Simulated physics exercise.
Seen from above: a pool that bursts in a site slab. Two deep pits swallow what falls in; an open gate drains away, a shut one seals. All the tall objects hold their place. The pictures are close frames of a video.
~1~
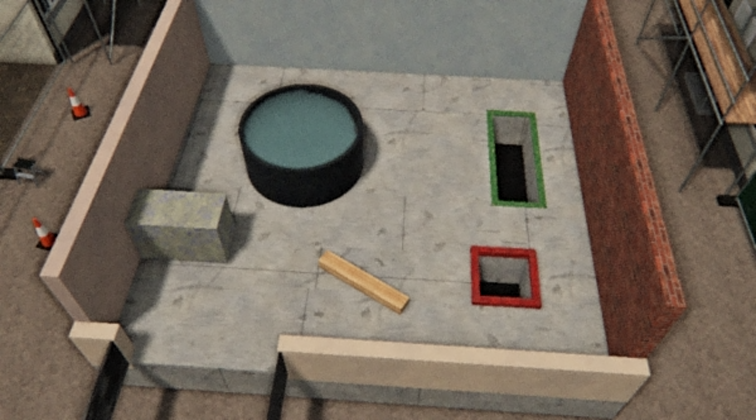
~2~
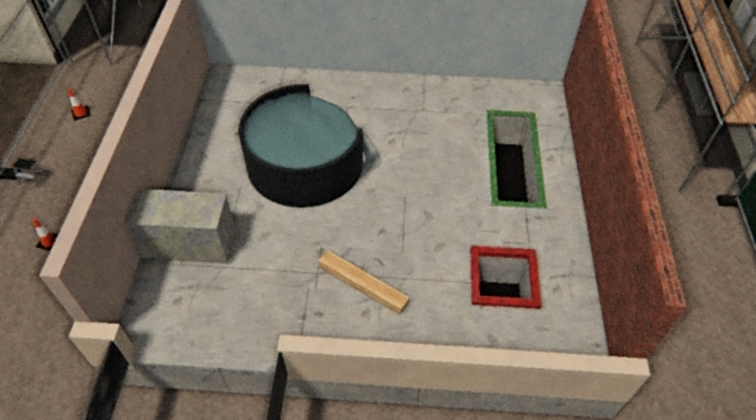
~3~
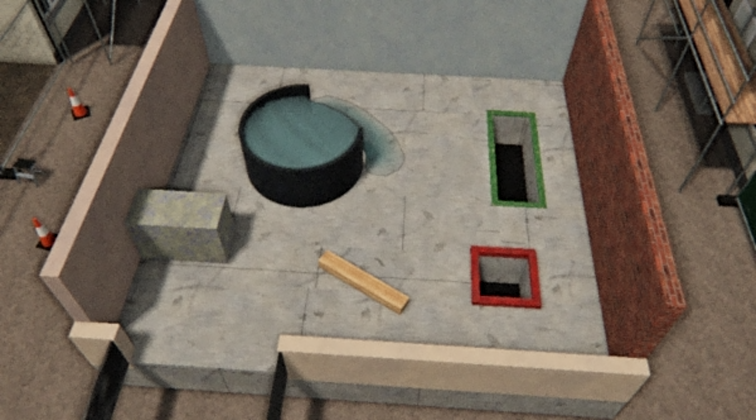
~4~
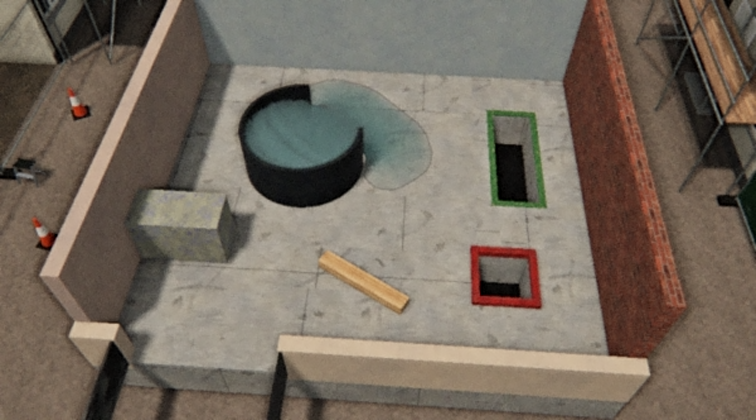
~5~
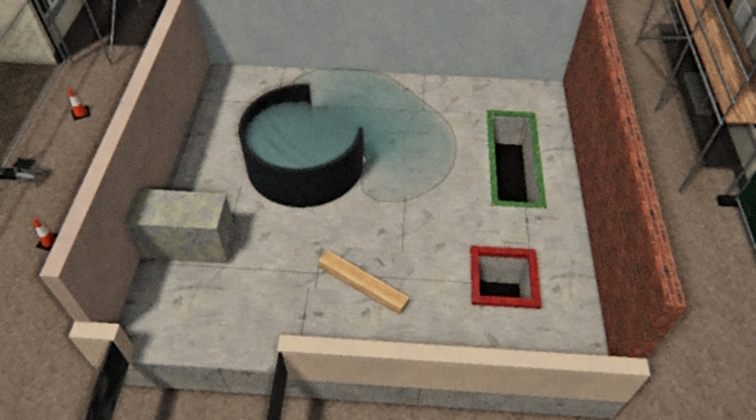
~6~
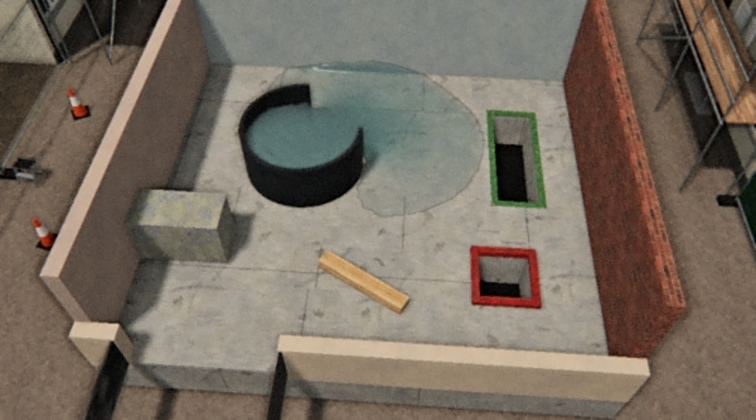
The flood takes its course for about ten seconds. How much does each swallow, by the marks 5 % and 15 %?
In the end: The gate takes under 5 %; the green pit takes over 15 %; the red pit takes under 5 %.
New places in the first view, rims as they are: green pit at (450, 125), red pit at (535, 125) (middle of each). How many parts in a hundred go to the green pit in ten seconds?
Roughly, in per cent: Green 70.
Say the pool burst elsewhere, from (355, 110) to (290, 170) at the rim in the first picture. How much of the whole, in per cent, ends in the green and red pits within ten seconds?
Parts in a hundred: Green 40, red 15.
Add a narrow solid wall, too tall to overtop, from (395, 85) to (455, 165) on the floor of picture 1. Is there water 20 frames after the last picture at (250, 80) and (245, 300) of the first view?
As listed: Flooded, dry.
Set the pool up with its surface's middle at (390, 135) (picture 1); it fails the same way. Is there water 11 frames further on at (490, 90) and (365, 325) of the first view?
In turn: Awash, free of water.
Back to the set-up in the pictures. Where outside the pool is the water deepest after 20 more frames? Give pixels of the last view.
Roughly at (557, 91).
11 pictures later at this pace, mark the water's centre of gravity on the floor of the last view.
Around (387, 124).
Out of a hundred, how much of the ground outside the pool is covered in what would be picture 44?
Close to 65 %.
A moment on, water covers 25 % of the floor; the gate 0 %, the green pit 3 %, the red pit 0 %.
Next, water covers 35 % of the floor; the gate 0 %, the green pit 9 %, the red pit 0 %.
Then, water covers 45 % of the floor; the gate 0 %, the green pit 21 %, the red pit 0 %.
Later, water covers 65 % of the floor; the gate 0 %, the green pit 42 %, the red pit 0 %.
In the end, water covers 90 % of the floor; the gate 0 %, the green pit 54 %, the red pit 0 %.
